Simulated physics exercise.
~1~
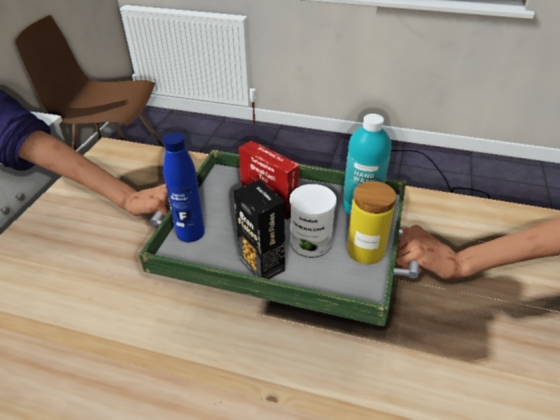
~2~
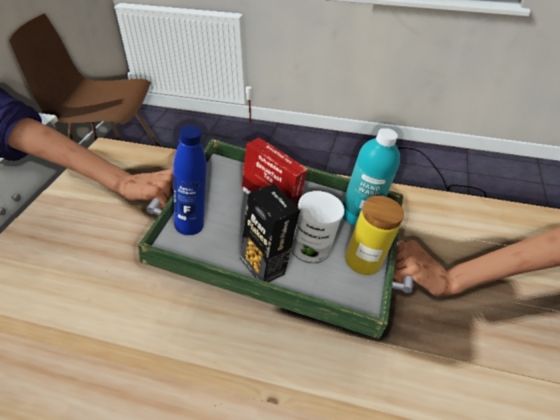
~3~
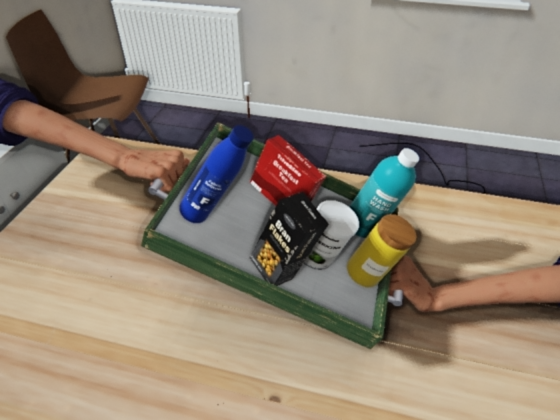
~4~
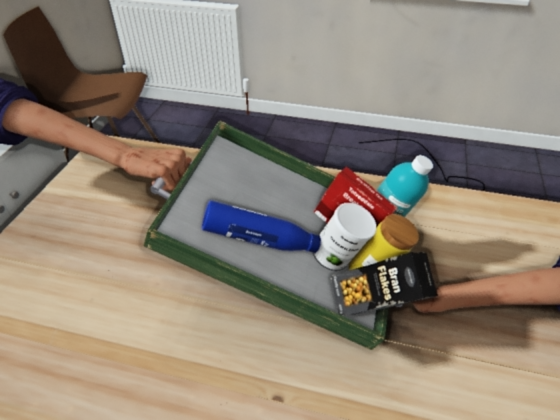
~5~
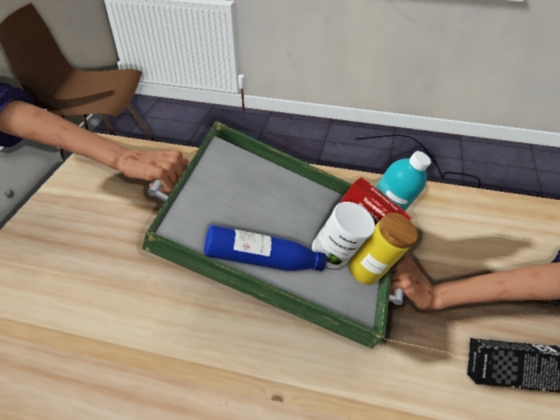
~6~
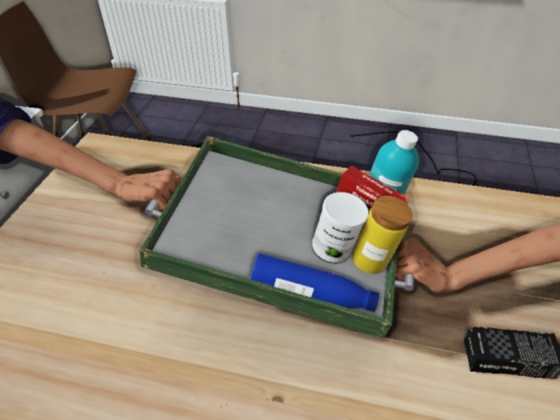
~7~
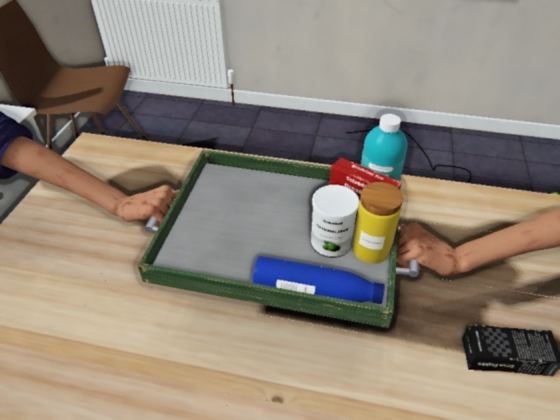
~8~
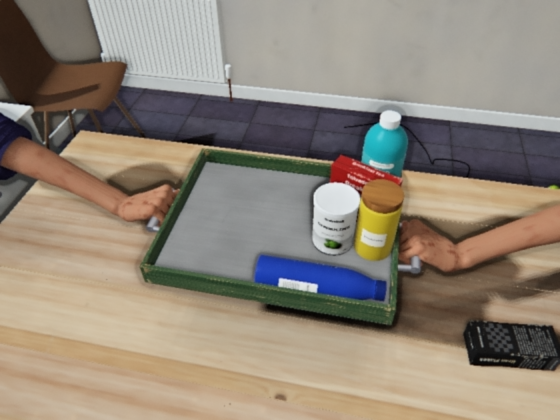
On a wooden table, two hands tilt a loaded tray rightward, toppling a blue bottle and spilling a black carton, then level it.
